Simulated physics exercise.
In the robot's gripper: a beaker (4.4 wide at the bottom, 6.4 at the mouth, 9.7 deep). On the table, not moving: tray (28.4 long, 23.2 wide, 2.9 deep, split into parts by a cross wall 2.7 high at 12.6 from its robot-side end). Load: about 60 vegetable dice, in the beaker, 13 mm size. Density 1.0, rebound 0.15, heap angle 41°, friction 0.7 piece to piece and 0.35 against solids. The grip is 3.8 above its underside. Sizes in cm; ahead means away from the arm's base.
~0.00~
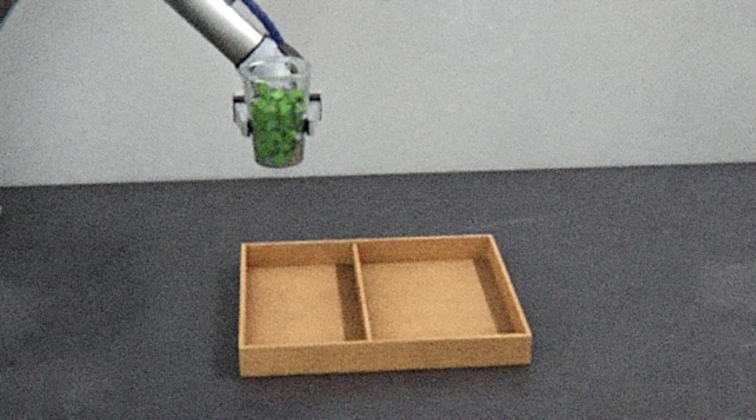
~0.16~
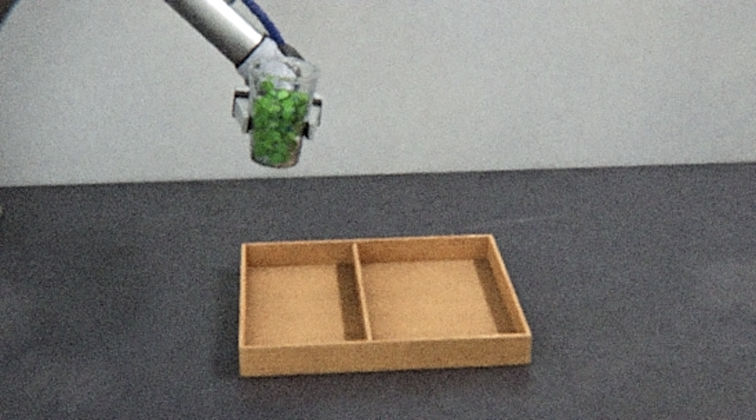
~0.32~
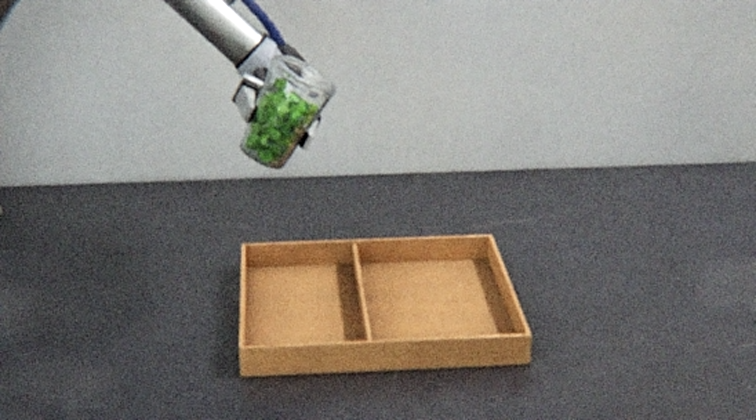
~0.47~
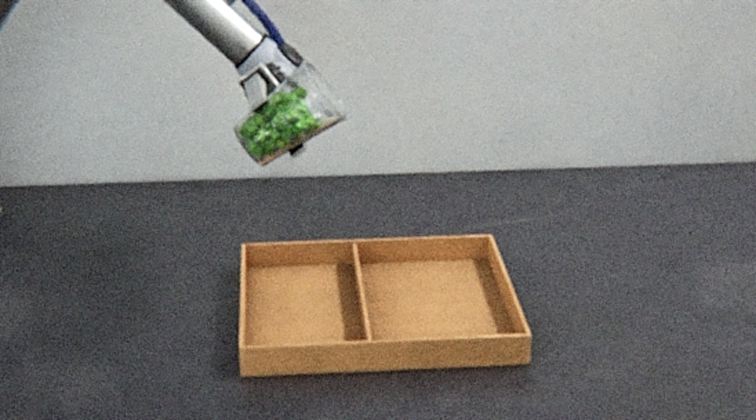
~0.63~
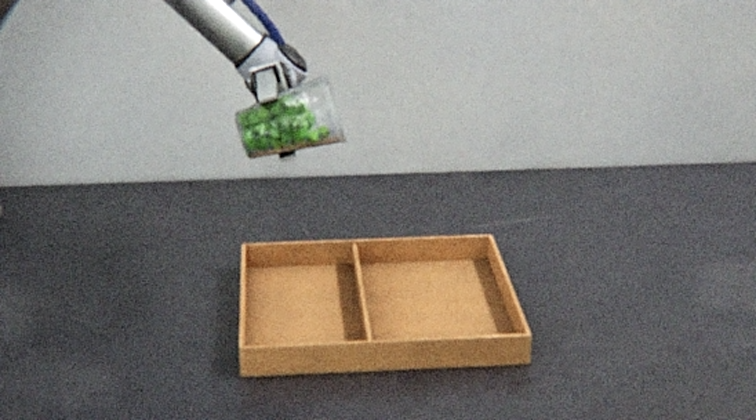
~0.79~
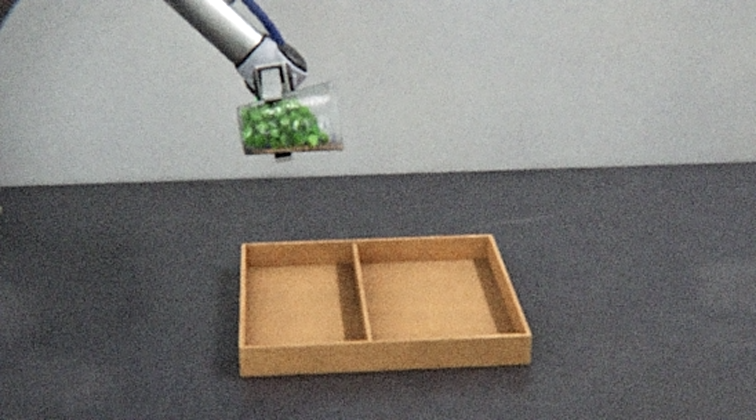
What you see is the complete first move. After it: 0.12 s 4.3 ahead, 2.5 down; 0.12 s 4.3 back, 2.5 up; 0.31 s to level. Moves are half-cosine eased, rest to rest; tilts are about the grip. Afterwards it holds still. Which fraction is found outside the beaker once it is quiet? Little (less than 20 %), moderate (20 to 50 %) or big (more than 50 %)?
Answer: Moderate; 20 to 50 % of the vegetable dice finish outside the beaker.
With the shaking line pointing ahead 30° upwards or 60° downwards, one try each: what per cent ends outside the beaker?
Some 85 and 5 per cent.
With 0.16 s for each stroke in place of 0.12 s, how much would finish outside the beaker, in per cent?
In that case some 10 per cent.
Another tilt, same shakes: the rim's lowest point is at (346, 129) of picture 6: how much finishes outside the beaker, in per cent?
About 5 per cent.
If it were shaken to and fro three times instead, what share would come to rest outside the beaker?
Then about 55 per cent.
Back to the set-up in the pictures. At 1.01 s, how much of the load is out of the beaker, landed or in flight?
Some 10 per cent.
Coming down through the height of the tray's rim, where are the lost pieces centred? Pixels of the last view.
Near (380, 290).
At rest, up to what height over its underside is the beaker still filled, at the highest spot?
Some 6.5 cm.
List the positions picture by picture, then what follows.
In the first frame, beaker middle at (278, 115), level; upper third of the load around (279, 102), from x 255 to 300, top at y 85; 59 in the beaker.
In the second frame, beaker middle at (279, 115), tilted 8° forward; upper third of the load around (283, 103), from x 260 to 305, top at y 80.
In the third frame, beaker middle at (283, 116), tilted 28° forward; upper third of the load around (283, 104), from x 250 to 315, top at y 80.
In the fourth frame, beaker middle at (286, 119), tilted 54° forward; upper third of the load around (289, 108), from x 245 to 315, top at y 90.
In the fifth frame, beaker middle at (288, 122), tilted 74° forward; upper third of the load around (285, 113), from x 245 to 325, top at y 100.
In the sixth frame, beaker middle at (288, 123), tilted 82° forward; upper third of the load around (286, 115), from x 245 to 325, top at y 105; 59 in the beaker.
By 1.01 s, tilted 82° forward, highest piece 23 above the table; 54 in the beaker, 5 in flight or on a rim.
By 1.23 s, tilted 23° forward, highest piece 27 above the table; 41 in the beaker, 9 in the far-side part, 7 in the robot-side part, 2 in flight or on a rim.
By 1.54 s, level, highest piece 24 above the table; 41 in the beaker, 11 in the far-side part, 7 in the robot-side part.
By 2.59 s, level, highest piece 24 above the table; 41 in the beaker, 11 in the far-side part, 7 in the robot-side part.
Final count, 41 in the beaker, 11 in the far-side part, 7 in the robot-side part. That is 31 % outside the beaker.
